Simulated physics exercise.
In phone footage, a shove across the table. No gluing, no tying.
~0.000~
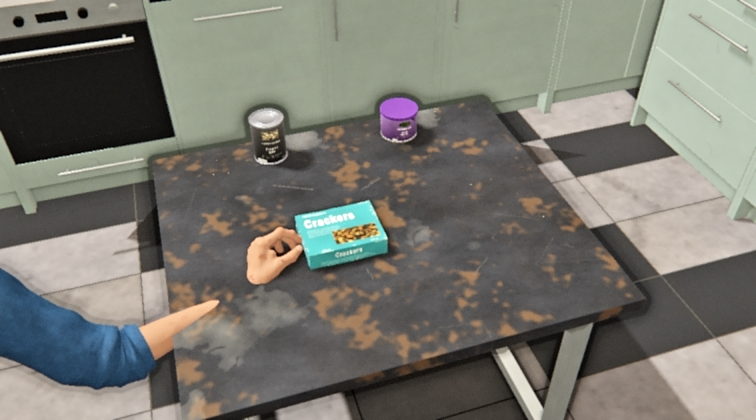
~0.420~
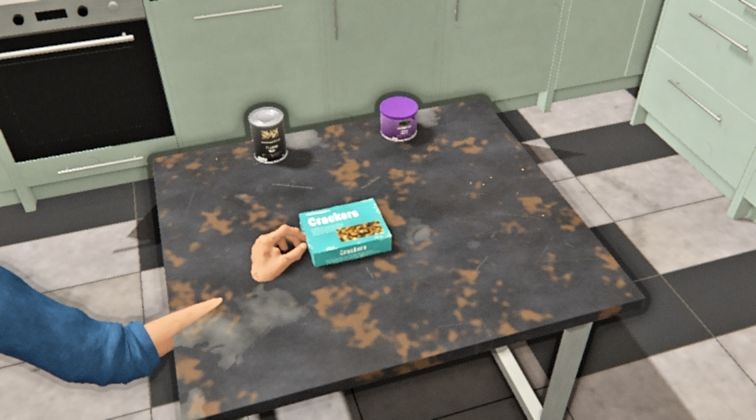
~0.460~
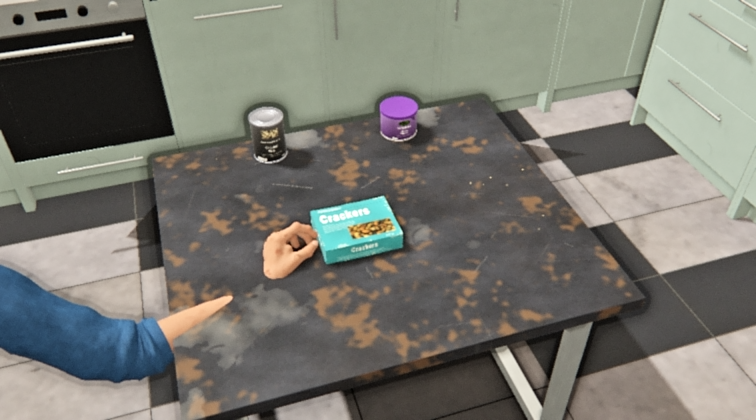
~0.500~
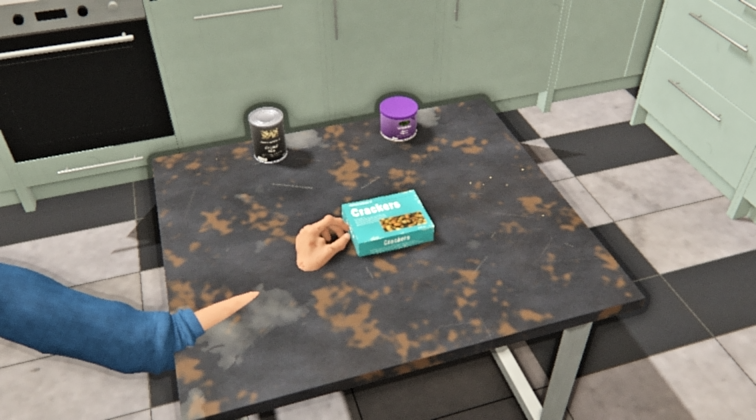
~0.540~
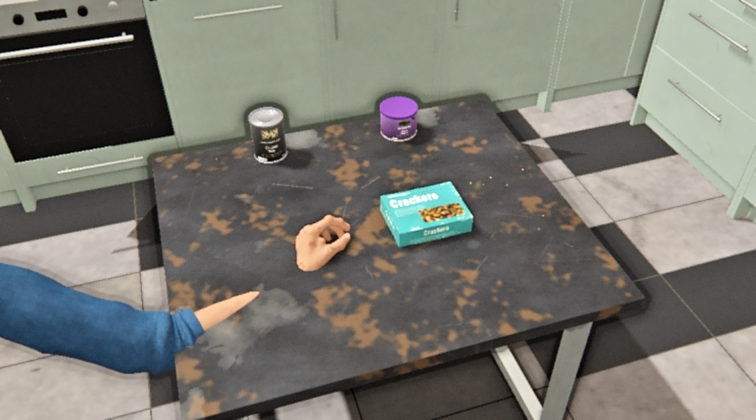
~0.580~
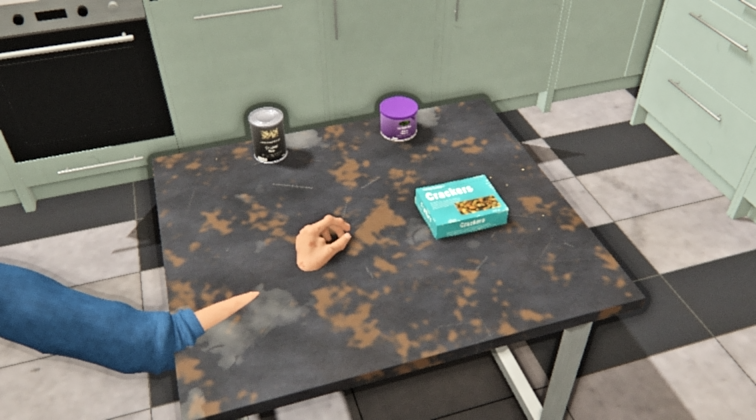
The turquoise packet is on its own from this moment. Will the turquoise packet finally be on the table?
No: It is going to be gone from the table.
After 0.78 s, turquoise packet now off the table.
After 1.08 s, things are still on the move.
By the end (1.3 s), off the table, turquoise packet.
